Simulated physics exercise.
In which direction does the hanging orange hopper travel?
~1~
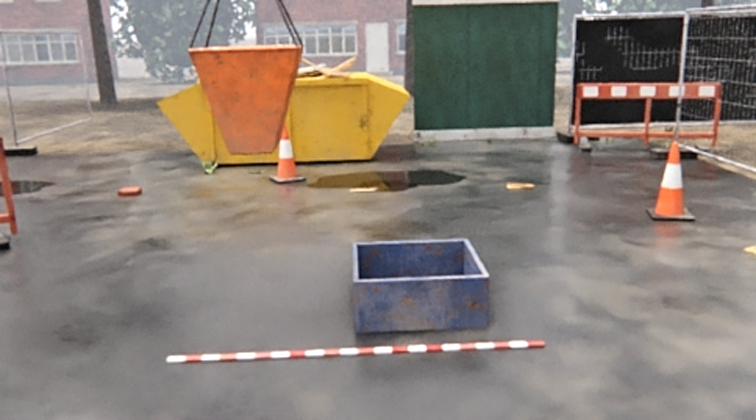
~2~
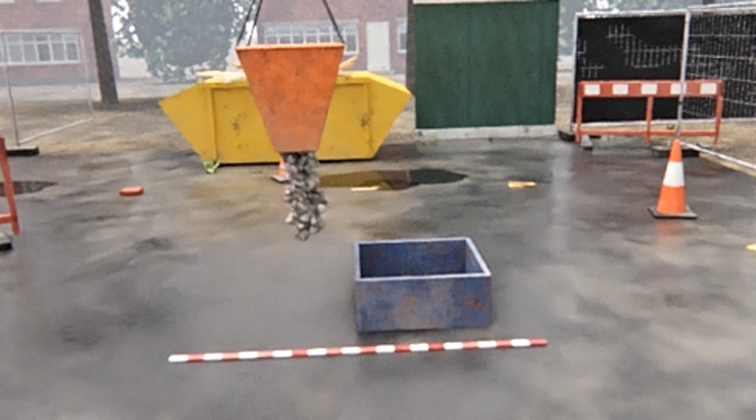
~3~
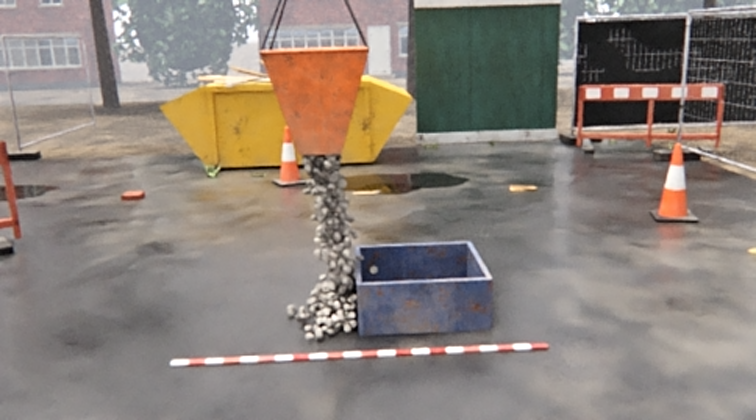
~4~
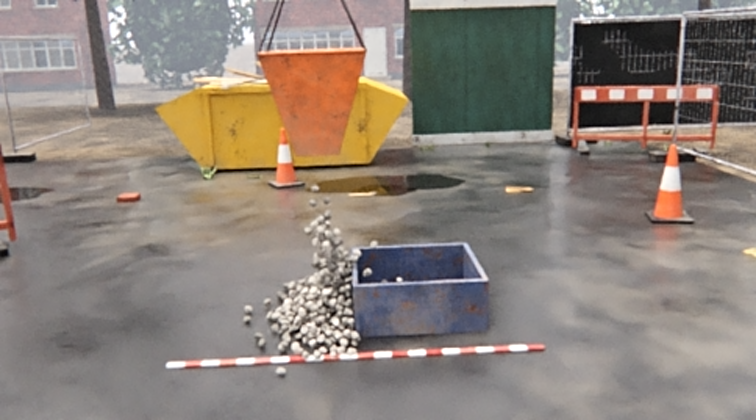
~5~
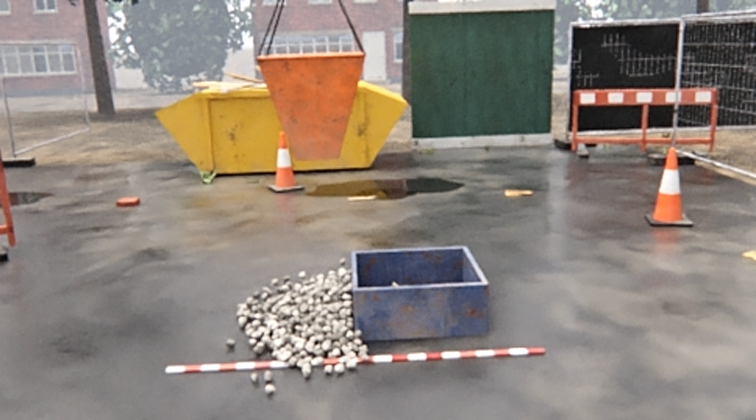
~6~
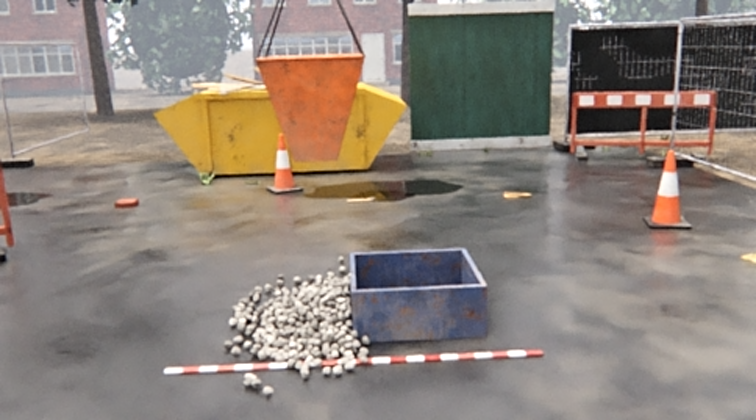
The hanging orange hopper travels to the right, toward the blue bin, and then stops while still short of being above it.
